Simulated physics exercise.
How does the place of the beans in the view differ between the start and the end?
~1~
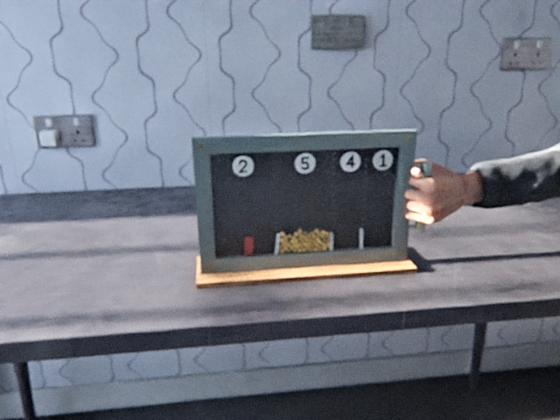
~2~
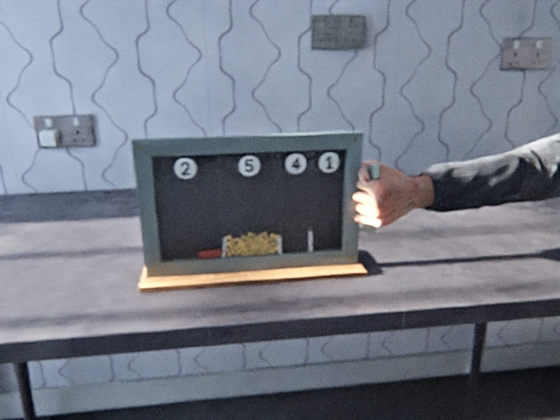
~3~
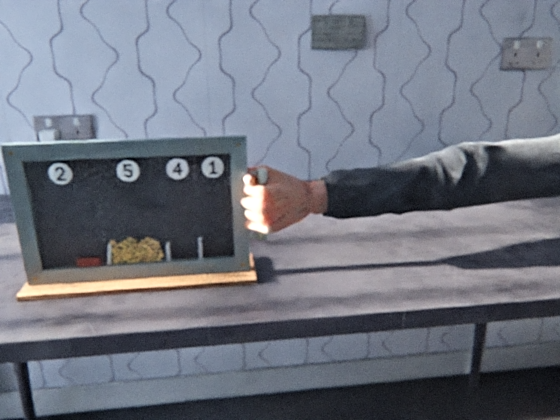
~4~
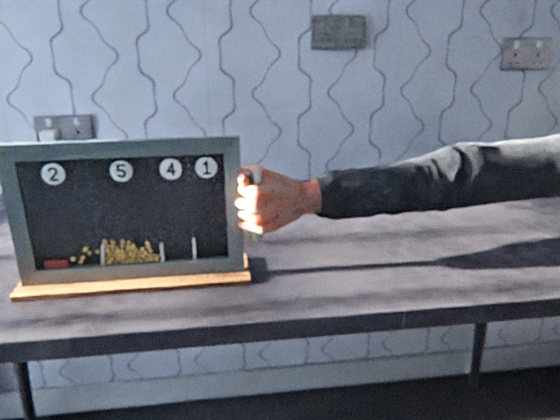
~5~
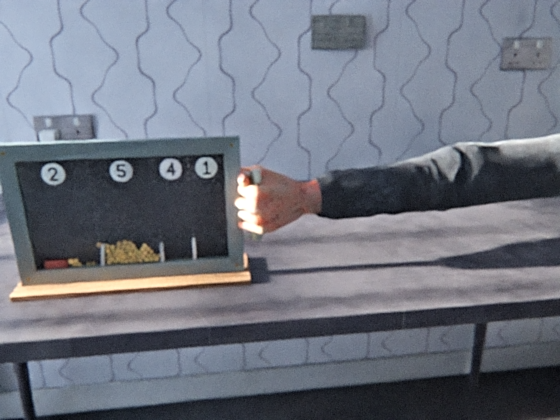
At the start the beans are near the middle of the view, slightly to the right, and by the end they are well over to the left. Most are still under the number five, but a few now lie under the two.
